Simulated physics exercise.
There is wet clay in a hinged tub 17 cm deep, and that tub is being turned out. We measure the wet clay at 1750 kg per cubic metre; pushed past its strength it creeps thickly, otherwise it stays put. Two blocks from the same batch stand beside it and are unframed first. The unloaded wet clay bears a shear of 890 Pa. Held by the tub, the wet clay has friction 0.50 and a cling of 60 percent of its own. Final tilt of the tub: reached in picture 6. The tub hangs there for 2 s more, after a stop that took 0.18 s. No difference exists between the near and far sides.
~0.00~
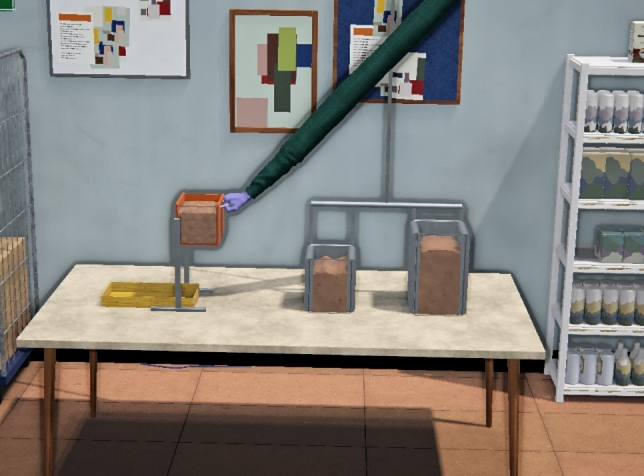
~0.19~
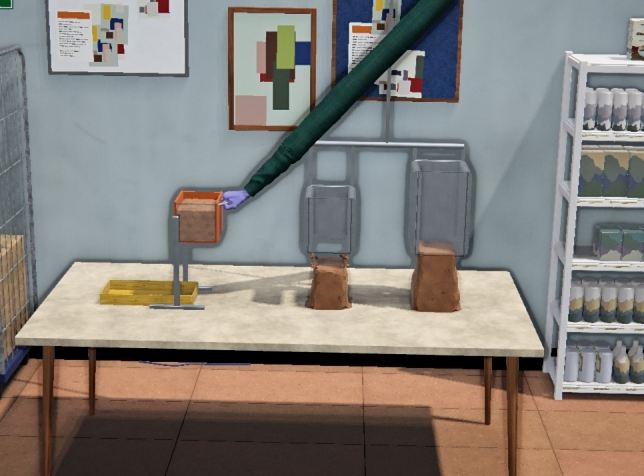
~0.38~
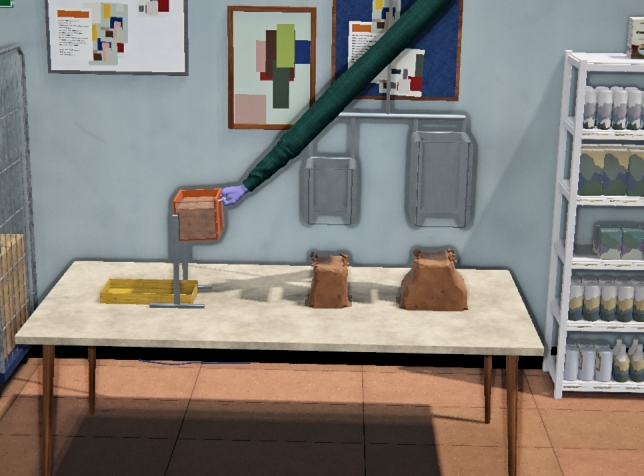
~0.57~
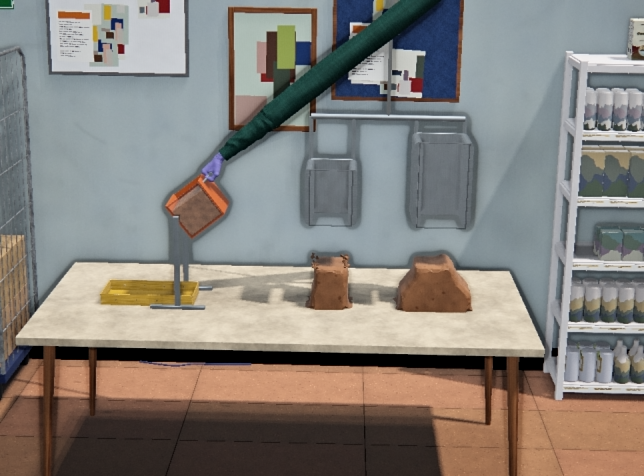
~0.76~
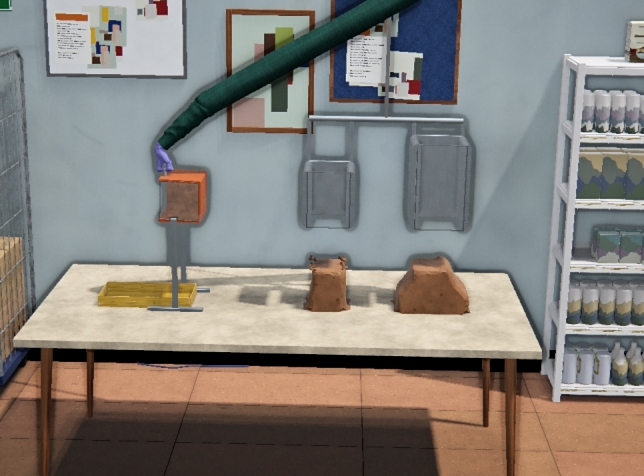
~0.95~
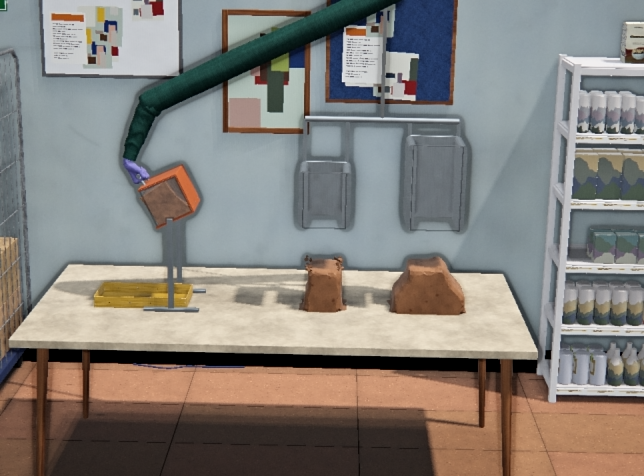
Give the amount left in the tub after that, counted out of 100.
10 %.
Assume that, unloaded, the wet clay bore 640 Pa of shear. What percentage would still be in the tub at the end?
That works out near 12 %.
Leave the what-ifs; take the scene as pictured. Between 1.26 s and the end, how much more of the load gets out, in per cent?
Load share from then on: Near 1 %.
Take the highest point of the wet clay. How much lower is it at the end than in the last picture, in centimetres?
10 cm or so.
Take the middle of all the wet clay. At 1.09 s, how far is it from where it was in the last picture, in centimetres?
About 7 cm.
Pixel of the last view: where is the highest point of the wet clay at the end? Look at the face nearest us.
The highest point is near (185, 206) in the last picture.
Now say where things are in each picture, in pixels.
The first frame shows handle-side rim at (216, 206), tilt 0 degrees; highest point of the wet clay at (200, 213); test blocks 20 cm, 31 cm high (left to right).
The second frame shows handle-side rim at (215, 204), tilt 0 degrees; highest point of the wet clay at (198, 210); test blocks 19 cm, 28 cm high (left to right).
The third frame shows handle-side rim at (214, 200), tilt 3 degrees; highest point of the wet clay at (211, 208); test blocks 19 cm, 23 cm high (left to right).
The fourth frame shows handle-side rim at (197, 183), tilt 38 degrees; highest point of the wet clay at (200, 191); test blocks 19 cm, 21 cm high (left to right).
The fifth frame shows handle-side rim at (159, 181), tilt 88 degrees; highest point of the wet clay at (168, 183); test blocks 19 cm, 21 cm high (left to right).
The sixth frame shows handle-side rim at (139, 192), tilt 115 degrees; highest point of the wet clay at (164, 182); test blocks 19 cm, 21 cm high (left to right).
By 1.09 s, the tub is at 115 degrees and holds 63 %.
By 1.26 s, the tub is at 115 degrees and holds 12 %.
By 1.43 s, the tub is at 115 degrees and holds 10 %.
By 1.60 s, the tub is at 115 degrees and holds 10 %.
By 2.95 s, at the end, the tub is at 115 degrees and holds 10 %.
